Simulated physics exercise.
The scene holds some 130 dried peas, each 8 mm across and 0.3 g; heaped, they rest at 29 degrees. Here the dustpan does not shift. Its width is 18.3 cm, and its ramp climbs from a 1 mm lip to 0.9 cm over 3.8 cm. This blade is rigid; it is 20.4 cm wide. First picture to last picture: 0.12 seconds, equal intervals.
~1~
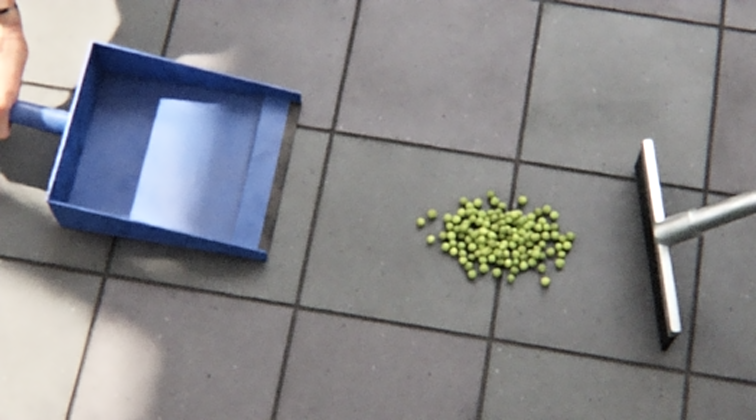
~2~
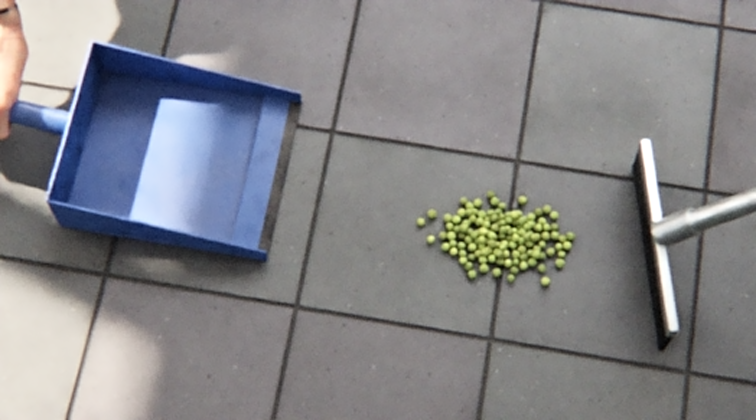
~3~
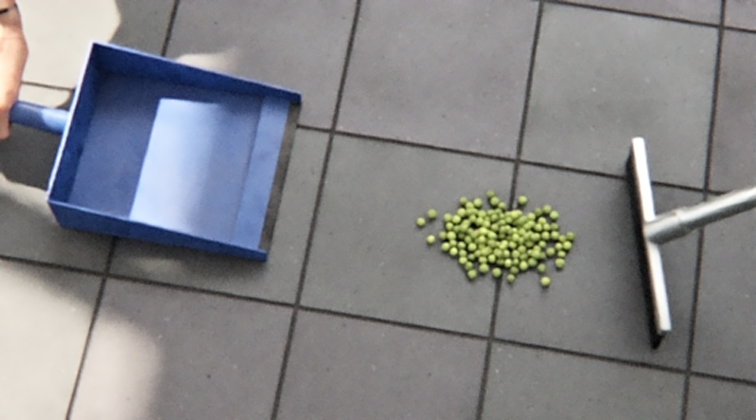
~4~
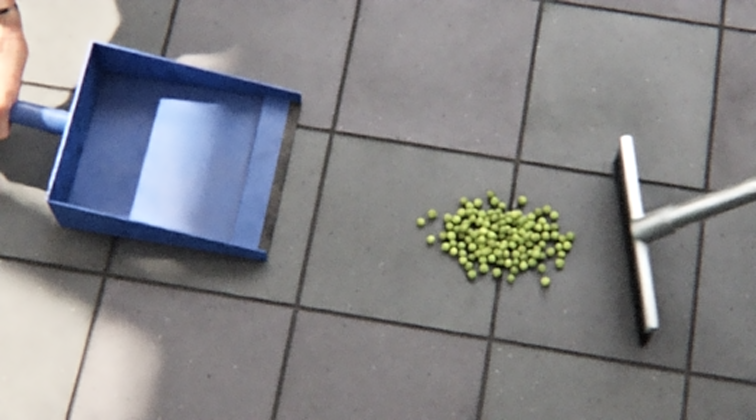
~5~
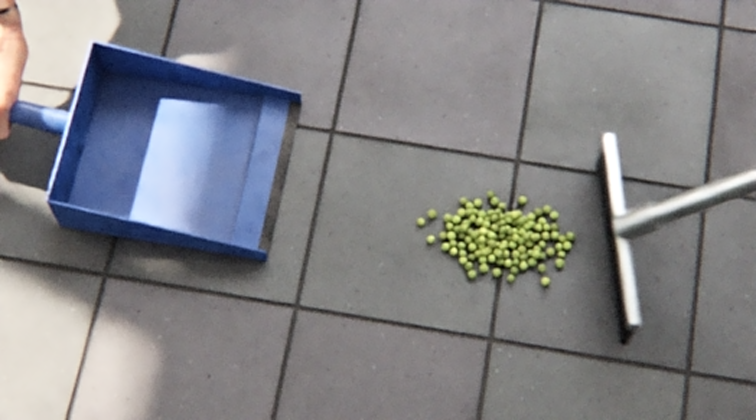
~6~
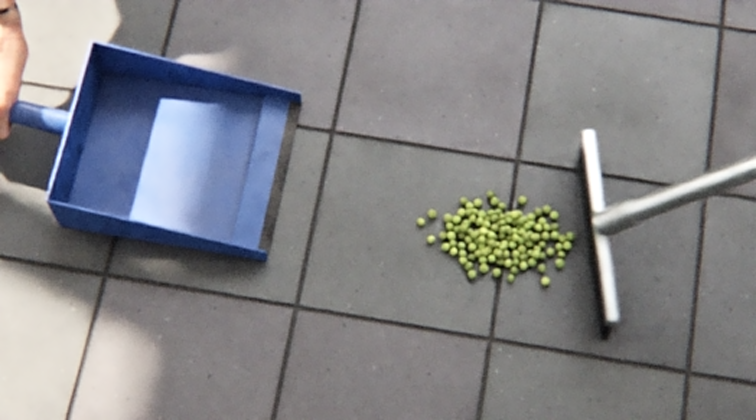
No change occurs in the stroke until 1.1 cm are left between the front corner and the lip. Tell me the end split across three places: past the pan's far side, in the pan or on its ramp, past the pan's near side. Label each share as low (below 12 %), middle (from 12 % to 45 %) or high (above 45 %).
Past the pan's far side - low; in the pan or on its ramp - middle; past the pan's near side - middle.
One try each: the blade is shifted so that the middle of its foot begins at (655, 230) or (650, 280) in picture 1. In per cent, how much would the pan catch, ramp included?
I'd put it near 30 per cent for the first and near 30 per cent for the second.
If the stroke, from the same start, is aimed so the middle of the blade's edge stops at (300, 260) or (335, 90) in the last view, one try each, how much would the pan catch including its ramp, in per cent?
Close to 25 and 10 in a hundred, in that order.
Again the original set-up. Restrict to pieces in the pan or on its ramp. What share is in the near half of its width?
Around 80 in a hundred.
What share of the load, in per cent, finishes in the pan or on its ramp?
Roughly 30 %.
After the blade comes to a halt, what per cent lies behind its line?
My guess is close to 0 per cent.
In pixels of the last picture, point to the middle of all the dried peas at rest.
My guess is close to (263, 229).
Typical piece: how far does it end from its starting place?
That distance is around 28 cm.
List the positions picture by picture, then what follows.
In the first frame, blade from (674, 331) to (646, 148), moved 0.0 cm, 0 of the pieces shifted so far; middle of the pieces at (502, 236); pan at (165, 161).
In the second frame, blade from (671, 331) to (644, 148), moved 0.2 cm, 0 of the pieces shifted so far; middle of the pieces at (502, 236).
In the third frame, blade from (663, 330) to (636, 147), moved 1.0 cm, 0 of the pieces shifted so far; middle of the pieces at (502, 236).
In the fourth frame, blade from (651, 327) to (625, 145), moved 2.2 cm, 0 of the pieces shifted so far; middle of the pieces at (502, 236).
In the fifth frame, blade from (633, 324) to (607, 142), moved 4.0 cm, 0 of the pieces shifted so far; middle of the pieces at (502, 236).
In the sixth frame, blade from (611, 321) to (587, 139), moved 6.1 cm, 0 of the pieces shifted so far; middle of the pieces at (502, 236); pan at (165, 161).
Then, 0.16 s after the last picture, middle of the blade 18 cm from the lip; 0 % over the lip, far side 0 %, near side 10 %.
Then, 0.28 s after the last picture, middle of the blade 7 cm from the lip; 0 % over the lip, far side 0 %, near side 25 %.
Then, 0.52 s after the last picture, middle of the blade 4 cm from the lip; 45 % over the lip, far side 0 %, near side 35 %.
In the end, far side 0 %, pan 30 %, near side 35 %, in front of the lip or behind the blade 40 %.
